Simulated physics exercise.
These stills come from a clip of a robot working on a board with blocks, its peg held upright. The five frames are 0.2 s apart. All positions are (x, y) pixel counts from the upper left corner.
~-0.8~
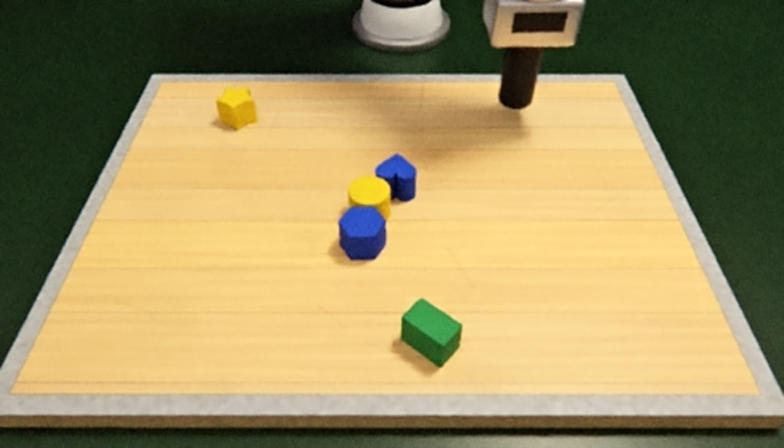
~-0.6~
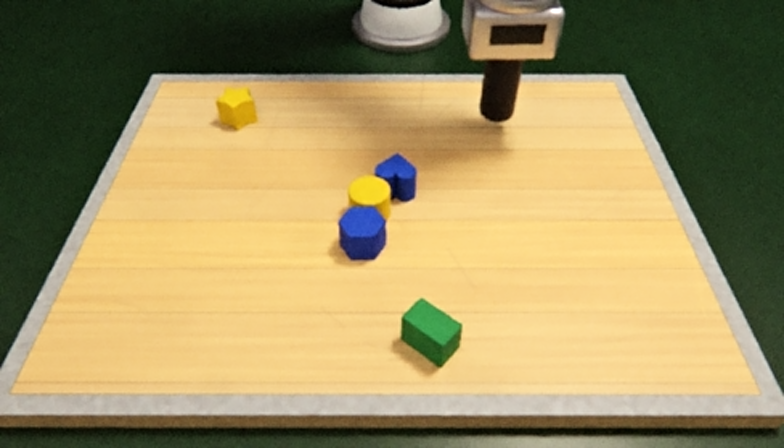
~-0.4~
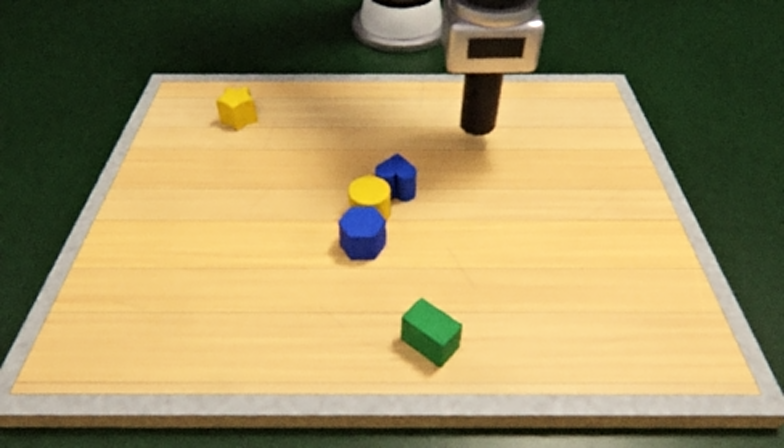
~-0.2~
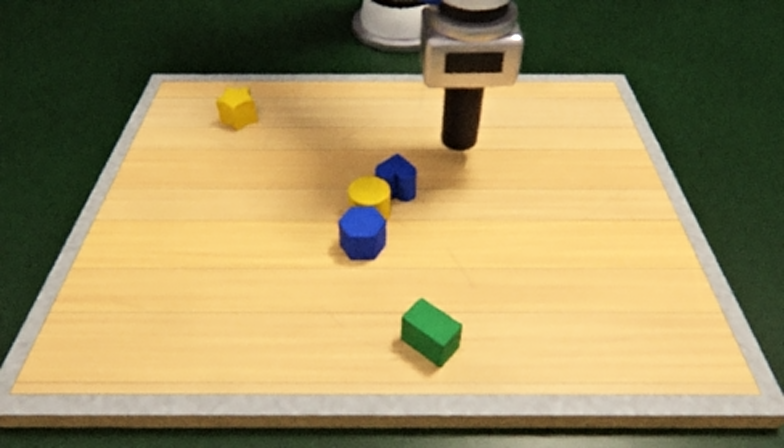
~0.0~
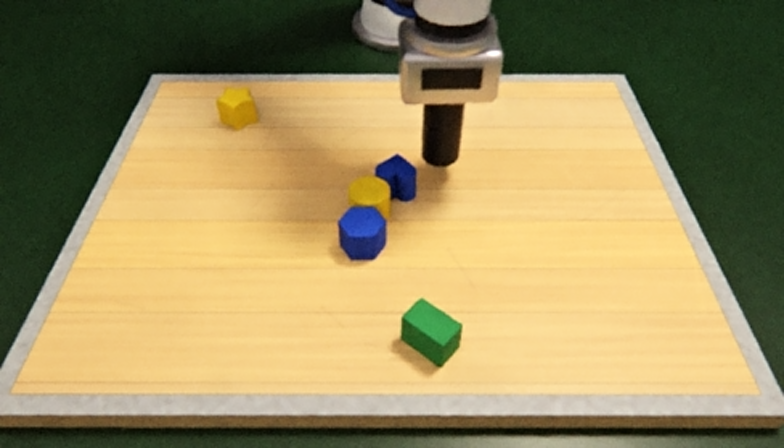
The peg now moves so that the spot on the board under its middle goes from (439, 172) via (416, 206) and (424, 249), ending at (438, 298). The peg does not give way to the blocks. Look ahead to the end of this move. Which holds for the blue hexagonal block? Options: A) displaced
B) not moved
I choose B.
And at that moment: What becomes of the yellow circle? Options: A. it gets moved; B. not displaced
My pick is A.
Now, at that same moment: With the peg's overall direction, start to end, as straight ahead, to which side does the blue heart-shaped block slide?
The answer is right: Facing from the path's start to its end, that's where the blue heart-shaped block shifts.
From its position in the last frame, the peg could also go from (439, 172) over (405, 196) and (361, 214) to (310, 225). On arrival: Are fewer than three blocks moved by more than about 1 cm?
Final answer: Yes.
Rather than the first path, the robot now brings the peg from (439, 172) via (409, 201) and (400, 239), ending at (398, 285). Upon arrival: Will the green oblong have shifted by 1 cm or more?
I believe not.
What follows on the original path. One third of the way, peg (417, 191); yellow circle (357, 192); blue heart-shaped block (383, 173), turned 50° clockwise.
Two thirds of the way, peg (426, 233); yellow circle (358, 192); blue heart-shaped block (383, 173), turned 50° clockwise.
At the end, peg (440, 282); blue hexagonal block unmoved; yellow circle (358, 192); blue heart-shaped block (383, 173), turned 50° clockwise.
